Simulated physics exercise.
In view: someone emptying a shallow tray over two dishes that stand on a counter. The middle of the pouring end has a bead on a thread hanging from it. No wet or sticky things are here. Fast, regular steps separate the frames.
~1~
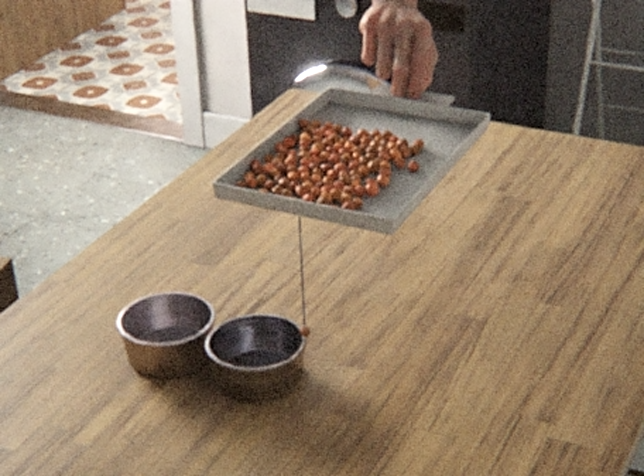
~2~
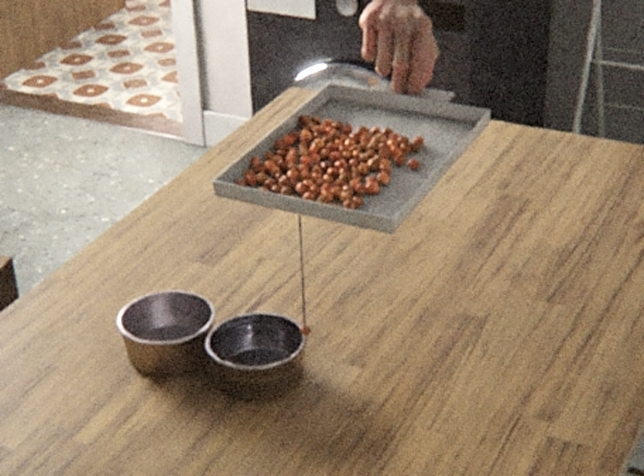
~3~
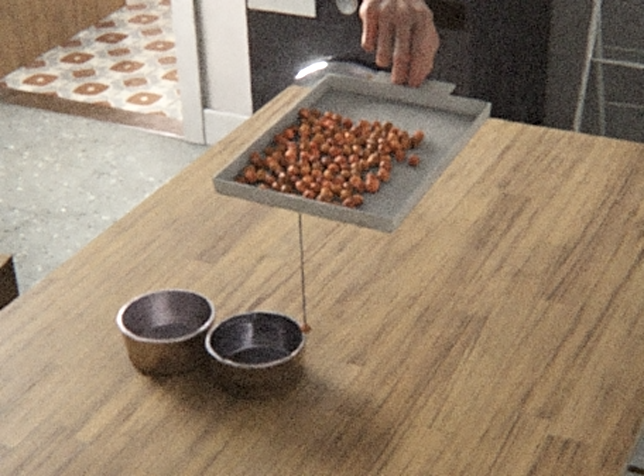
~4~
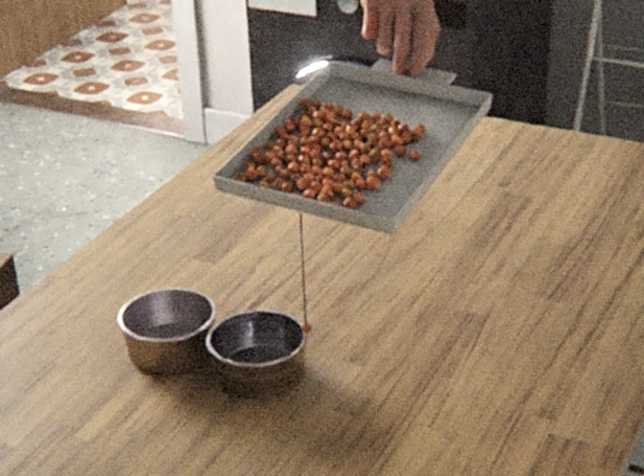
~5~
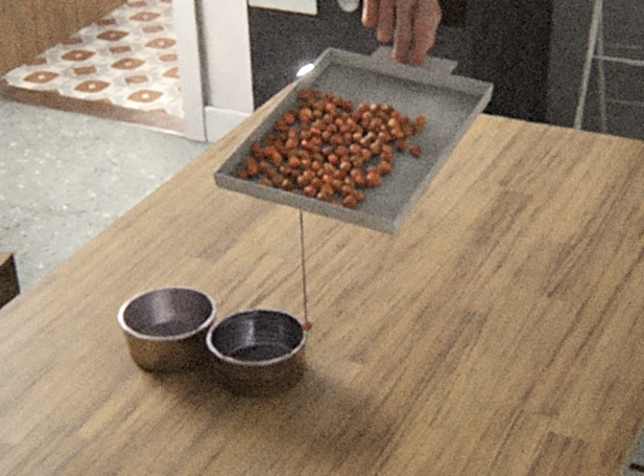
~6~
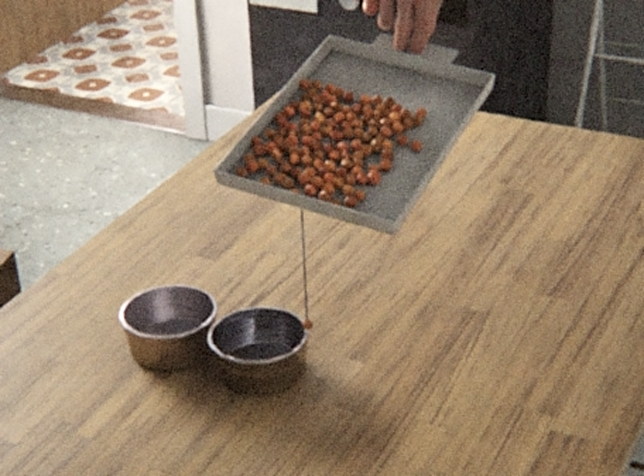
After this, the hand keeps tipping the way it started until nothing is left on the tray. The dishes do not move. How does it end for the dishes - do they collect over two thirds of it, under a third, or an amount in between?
The share caught is small, below one third.
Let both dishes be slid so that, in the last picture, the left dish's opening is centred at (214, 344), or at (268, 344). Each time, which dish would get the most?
The first arrangement gives the one at right, the second arrangement gives the one at right.
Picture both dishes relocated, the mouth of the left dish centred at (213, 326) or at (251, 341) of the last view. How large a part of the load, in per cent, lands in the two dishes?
Trial 1 about 20 %, trial 2 about 50 %.
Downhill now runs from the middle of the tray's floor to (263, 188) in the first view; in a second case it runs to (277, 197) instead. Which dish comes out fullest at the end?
Heading one - the rightward dish; heading two - the rightward dish.
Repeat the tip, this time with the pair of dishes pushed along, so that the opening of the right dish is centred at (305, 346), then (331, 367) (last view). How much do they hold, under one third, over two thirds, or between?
Two tries, in turn: Under a third and between a third and two thirds.
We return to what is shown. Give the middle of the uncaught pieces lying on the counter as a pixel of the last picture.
Somewhere near (342, 422), I think.
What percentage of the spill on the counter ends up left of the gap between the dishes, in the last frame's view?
It comes out at roughly 10 percent.
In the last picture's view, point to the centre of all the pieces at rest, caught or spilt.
Last view, centre at rest - approx. (342, 422).
Soon after the last picture, tray tipped steeply; all on the tray.
A little later, tray tipped right over; all on the tray.
Later still, tray tipped past a quarter turn; all outside both.
At rest, tray tipped past a quarter turn; none in the right dish; none in the left dish; all outside both.
